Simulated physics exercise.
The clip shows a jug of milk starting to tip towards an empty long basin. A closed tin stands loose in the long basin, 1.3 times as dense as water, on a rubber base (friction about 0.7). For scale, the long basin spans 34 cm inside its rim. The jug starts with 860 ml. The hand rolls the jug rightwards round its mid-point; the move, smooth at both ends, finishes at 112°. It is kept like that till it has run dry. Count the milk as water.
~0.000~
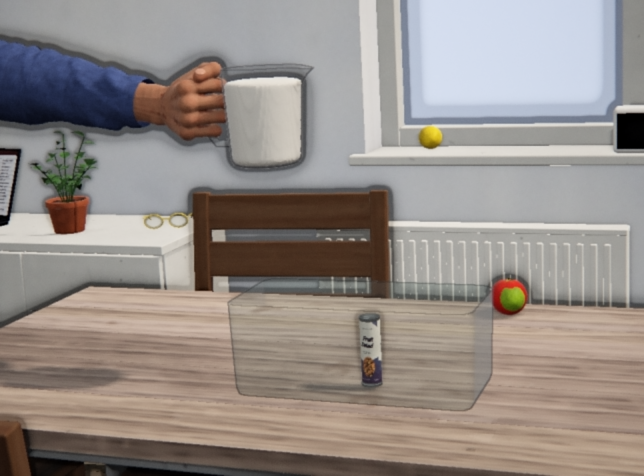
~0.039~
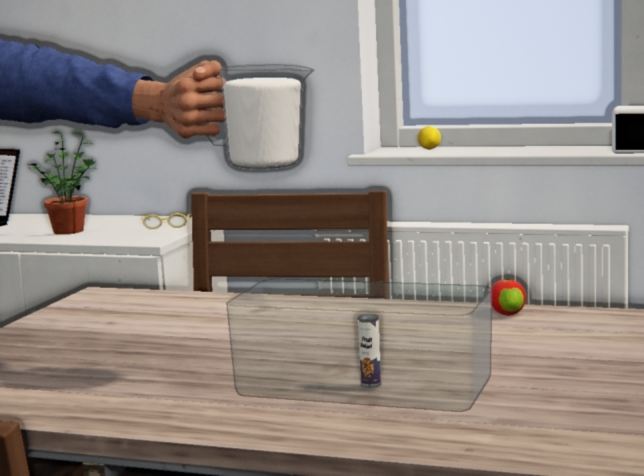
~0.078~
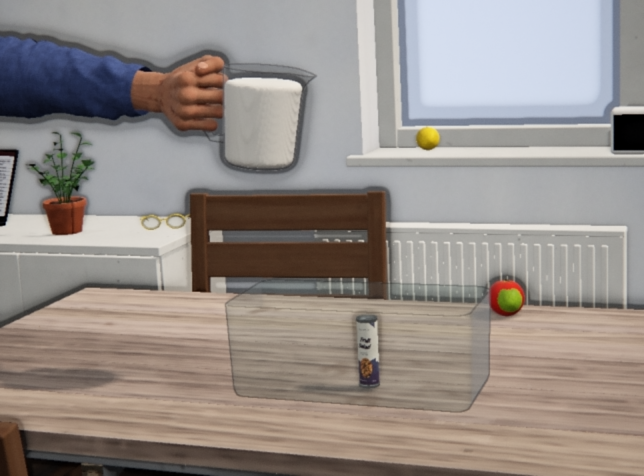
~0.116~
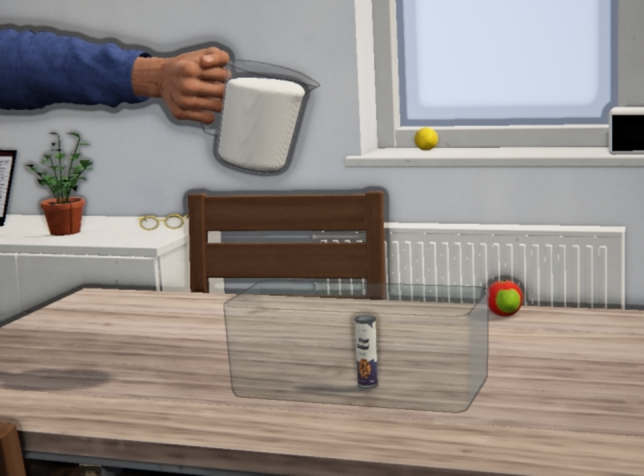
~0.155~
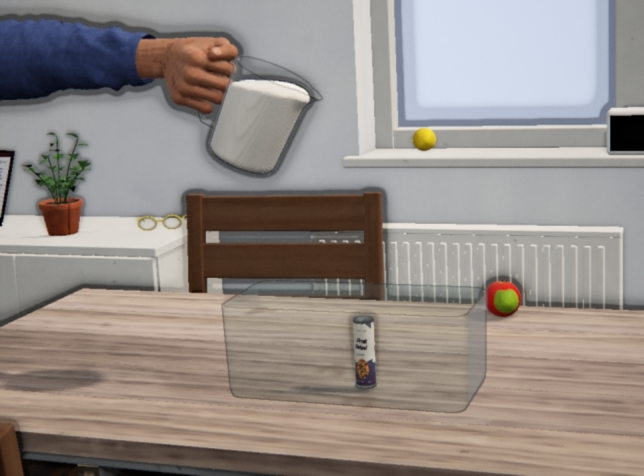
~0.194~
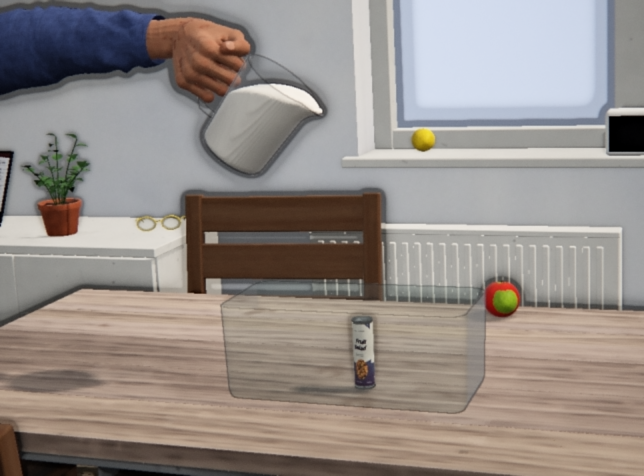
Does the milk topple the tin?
The tin keeps standing.
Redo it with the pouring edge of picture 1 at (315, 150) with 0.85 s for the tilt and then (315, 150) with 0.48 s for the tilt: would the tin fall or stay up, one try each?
First it goes over; then it topples.
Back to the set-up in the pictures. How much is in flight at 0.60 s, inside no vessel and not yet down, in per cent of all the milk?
About 28 per cent.
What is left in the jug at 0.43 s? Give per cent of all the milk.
About 46 per cent.
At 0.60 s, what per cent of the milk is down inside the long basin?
About 62 per cent.
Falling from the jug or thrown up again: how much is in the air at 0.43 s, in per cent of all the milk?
Near 48 in a hundred.
After 0.43 s the tilt is 109° and 47 per cent is still to pour; the tin stands where it began.
After 0.60 s the tilt is 112° and 10 per cent is still to pour; the tin stands where it began.
After 0.78 s the tilt is 112° and 1 per cent is still to pour; the tin stands where it began.
After 0.98 s the tilt is 112° and 0 per cent is still to pour; the tin stands where it began.
In the end the tin stands where it began.
